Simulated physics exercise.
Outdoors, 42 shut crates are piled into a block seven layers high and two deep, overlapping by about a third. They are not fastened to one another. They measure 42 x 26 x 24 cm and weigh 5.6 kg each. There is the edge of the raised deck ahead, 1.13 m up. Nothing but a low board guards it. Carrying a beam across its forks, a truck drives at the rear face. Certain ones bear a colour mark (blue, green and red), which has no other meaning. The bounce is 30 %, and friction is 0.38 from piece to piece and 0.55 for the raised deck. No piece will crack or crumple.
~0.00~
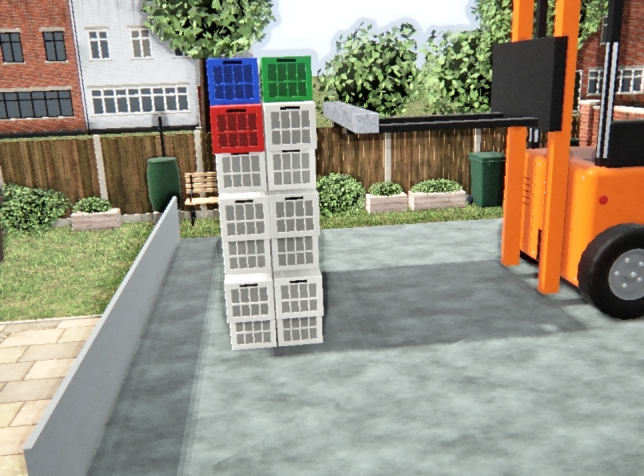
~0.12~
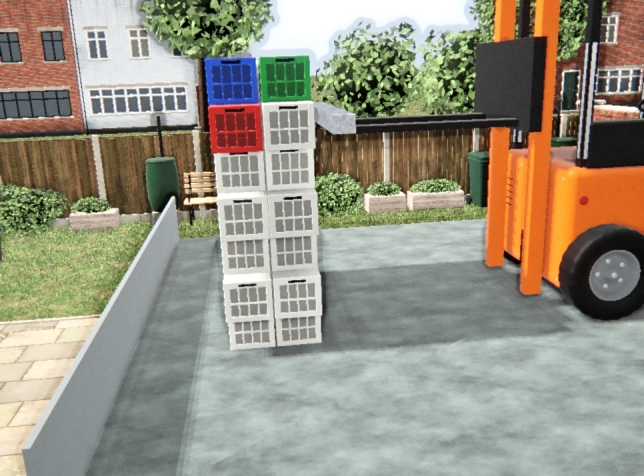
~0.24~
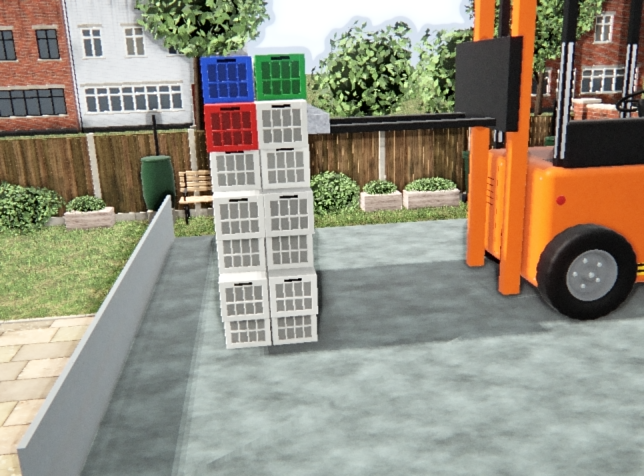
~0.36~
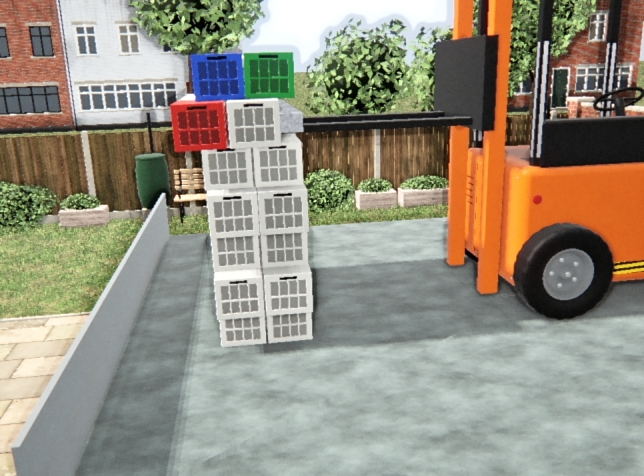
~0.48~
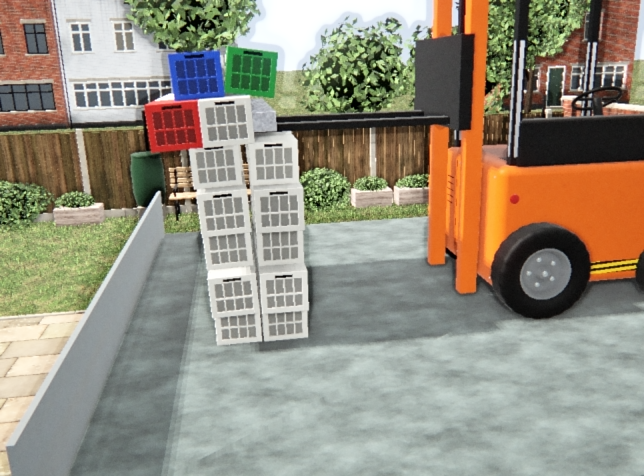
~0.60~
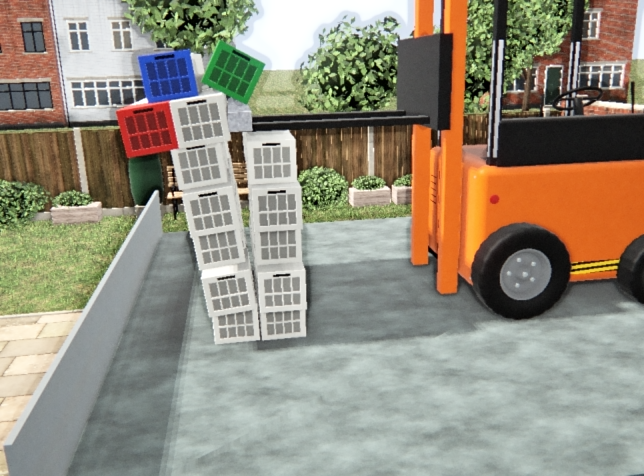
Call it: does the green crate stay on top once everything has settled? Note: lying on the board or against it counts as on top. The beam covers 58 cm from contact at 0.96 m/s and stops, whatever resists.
Once settled, the green crate is not down.
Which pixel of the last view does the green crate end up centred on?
End point, last view: About (266, 112).
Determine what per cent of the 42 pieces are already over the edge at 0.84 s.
By then 0 %.
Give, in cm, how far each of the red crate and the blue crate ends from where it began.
Distances: Red 290, blue 340 (cm).
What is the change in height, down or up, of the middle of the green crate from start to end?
Lower, by roughly 20 cm.
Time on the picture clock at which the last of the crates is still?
Time: About 3.5 s.
After 0.84 s, none of the 42 crates over the edge, 26 disturbed; green crate on its side; red crate leaning 40°, 13 cm lower.
After 1.20 s, none of the 42 crates over the edge, 26 disturbed; green crate upside down; red crate upside down.
After 1.70 s, 12 of the 42 crates over the edge; green crate upside down; blue crate leaning 73°, 2.44 m lower.
After 2.44 s, 15 of the 42 crates over the edge; green crate upside down; red crate on its side.
At rest (3.5 s), 15 of the 42 crates over the edge; green crate upside down; blue crate on its side; red crate on its side. As the last picture would show them, middles, green crate near (266, 112).
